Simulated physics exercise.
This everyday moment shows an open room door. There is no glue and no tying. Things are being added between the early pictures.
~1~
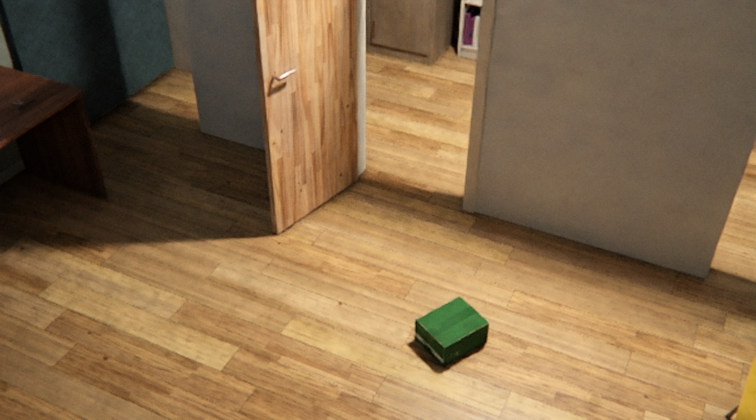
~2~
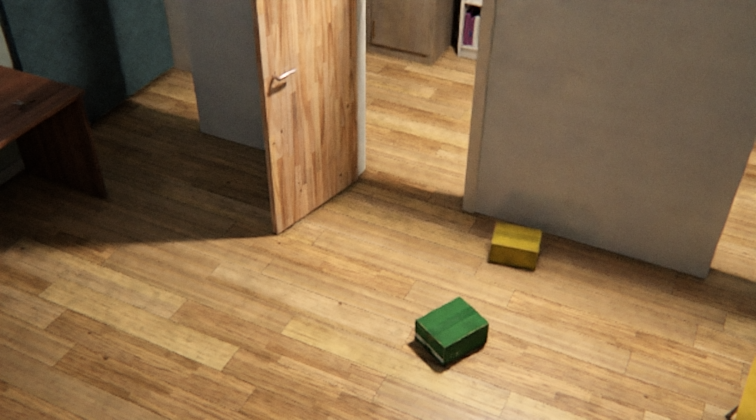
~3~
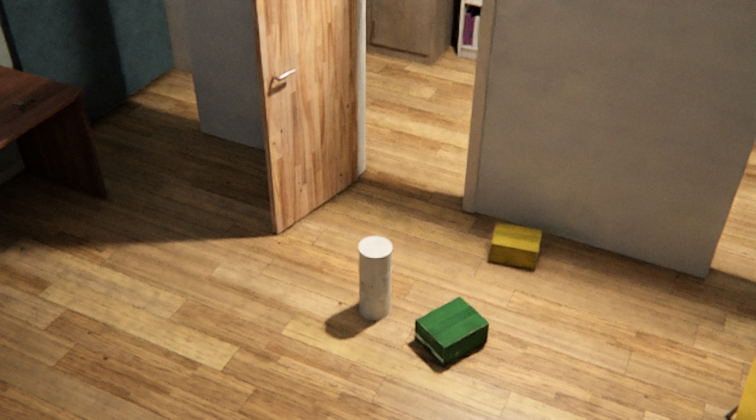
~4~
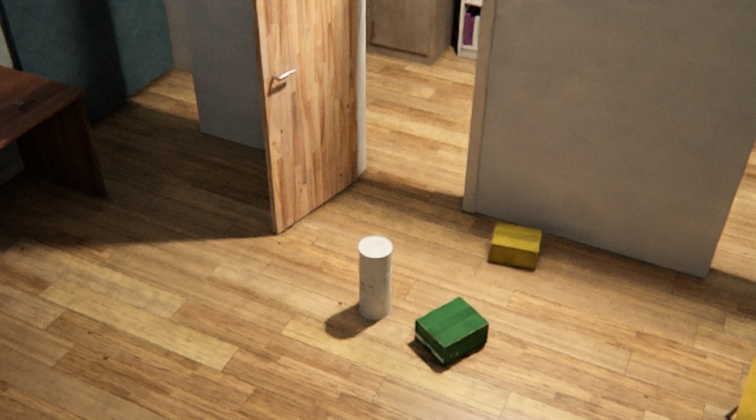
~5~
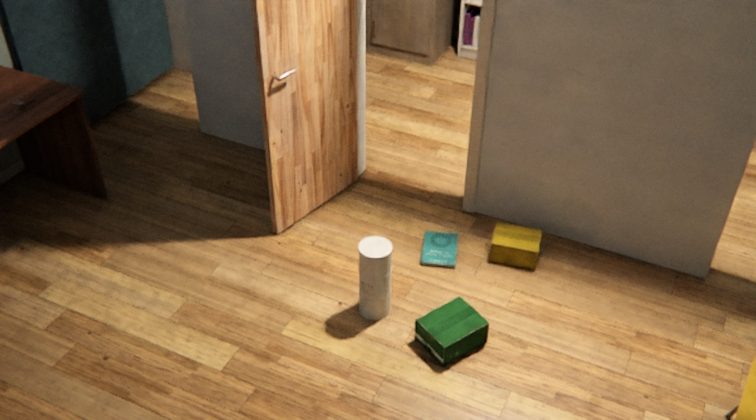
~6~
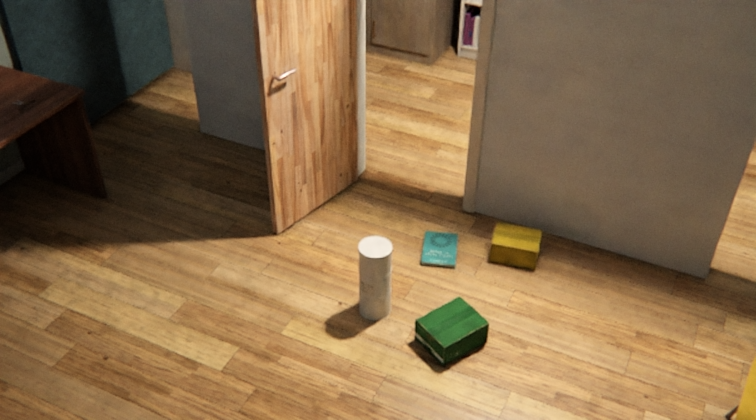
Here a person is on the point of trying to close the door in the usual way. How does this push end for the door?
It swings fully shut.
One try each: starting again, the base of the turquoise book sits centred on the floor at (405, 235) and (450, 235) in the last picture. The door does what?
Try 1: Door stays partly open. Try 2: Door ends up flush.
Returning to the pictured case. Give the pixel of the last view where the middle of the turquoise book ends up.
At about (448, 249).
Then, 0.70 s after the last picture, door at 70°.
Then, 1.30 s after the last picture, door at 24°; turquoise book slid a little near (446, 249).
At rest, door at 0°; all 4 in place. Seen from the same camera at the end, turquoise book near (448, 249).
